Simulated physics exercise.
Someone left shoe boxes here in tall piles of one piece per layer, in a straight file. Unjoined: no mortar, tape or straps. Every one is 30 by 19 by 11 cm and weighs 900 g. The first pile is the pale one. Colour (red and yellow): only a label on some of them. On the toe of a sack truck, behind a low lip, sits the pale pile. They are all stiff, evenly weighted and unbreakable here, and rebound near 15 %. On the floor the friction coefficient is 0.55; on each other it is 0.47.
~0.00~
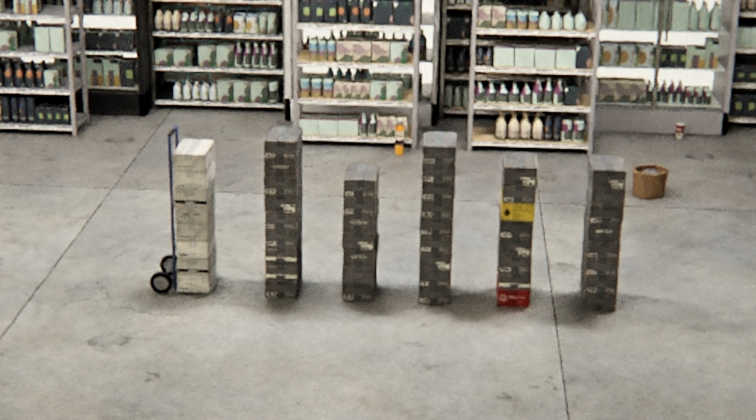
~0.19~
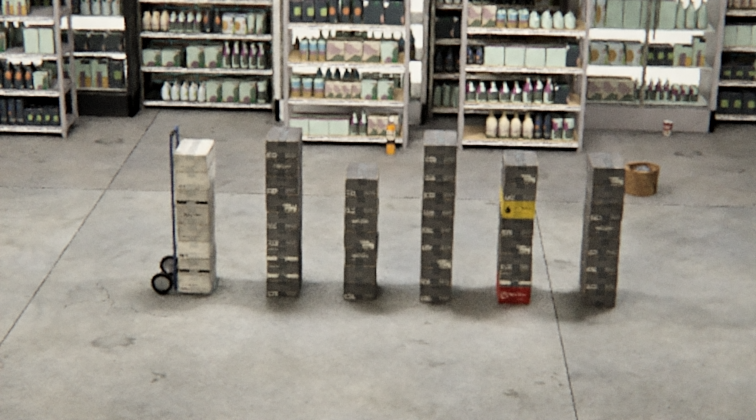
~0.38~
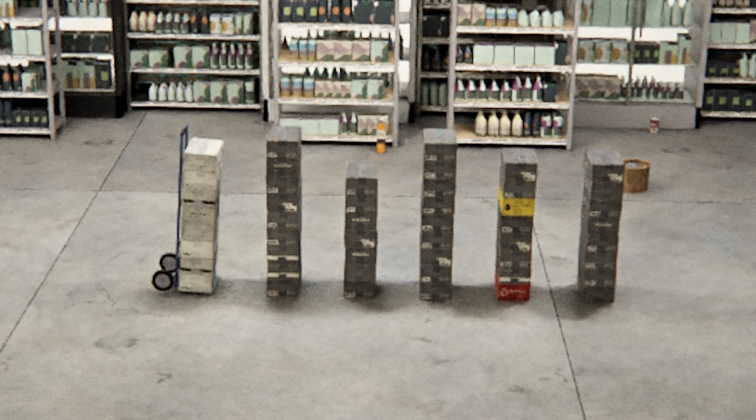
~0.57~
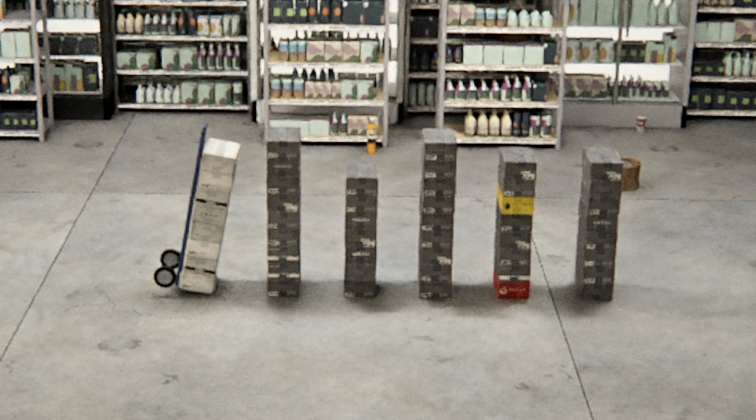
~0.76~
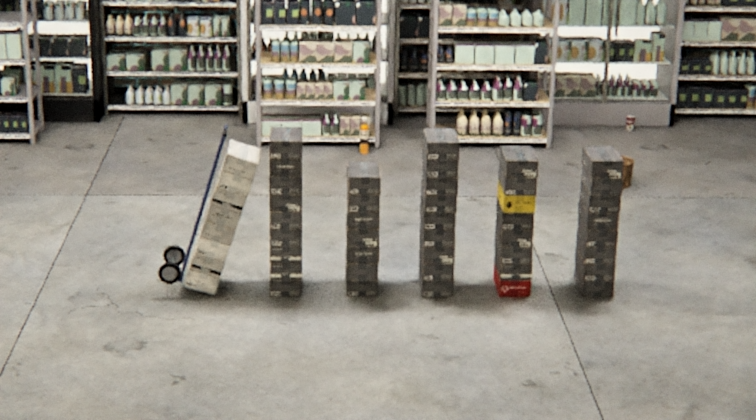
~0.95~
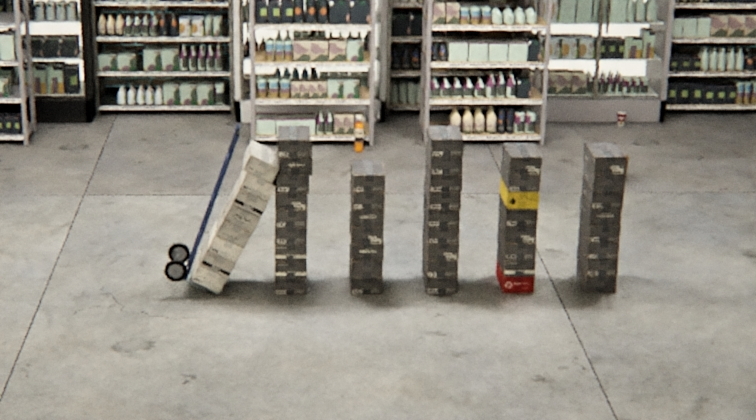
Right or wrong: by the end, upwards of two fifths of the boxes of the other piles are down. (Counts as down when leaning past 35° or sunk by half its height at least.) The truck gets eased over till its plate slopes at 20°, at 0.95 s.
Right.
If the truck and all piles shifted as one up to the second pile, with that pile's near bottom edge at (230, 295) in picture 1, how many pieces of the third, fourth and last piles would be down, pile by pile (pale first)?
After that shift, the third pile would have 6 down, the fourth 9 and the last 8.
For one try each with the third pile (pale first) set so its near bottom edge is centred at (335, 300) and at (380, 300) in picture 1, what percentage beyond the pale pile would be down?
Try 1: 90 %; try 2: 90 %.
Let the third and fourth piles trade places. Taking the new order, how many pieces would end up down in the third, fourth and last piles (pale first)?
Count of fallen pieces - third: 9; fourth: 7; last: 7.
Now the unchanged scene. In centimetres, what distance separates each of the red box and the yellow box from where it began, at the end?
Well, the red finishes 10 cm from where it began, while the yellow finishes 115 cm from its start.
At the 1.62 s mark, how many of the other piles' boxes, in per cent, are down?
At that moment 0 per cent.
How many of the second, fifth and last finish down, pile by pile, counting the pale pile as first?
Tally - second: 8; fifth: 8; last: 8.
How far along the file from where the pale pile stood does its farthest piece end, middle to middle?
It ends around 85 cm away.
By 1.62 s, 8 of the pale pile down; none of the 41 other boxes down, 10 disturbed.
By 2.18 s, 8 of the pale pile down; 9 of the 41 other boxes down.
By 2.78 s, 8 of the pale pile down; 24 of the 41 other boxes down; red box tilted 29°; yellow box tilted 20°, 45 mm lower.
By 3.32 s, 8 of the pale pile down; 40 of the 41 other boxes down; red box tilted 45°; yellow box 35 cm lower.
When it is over (4.1 s), 8 of the pale pile down; 40 of the 41 other boxes down; red box tilted 45°; yellow box tilted 29°, 37 cm lower. That is 98 per cent. In pixels of the last frame, middles, red box near (527, 268), yellow box near (689, 247).
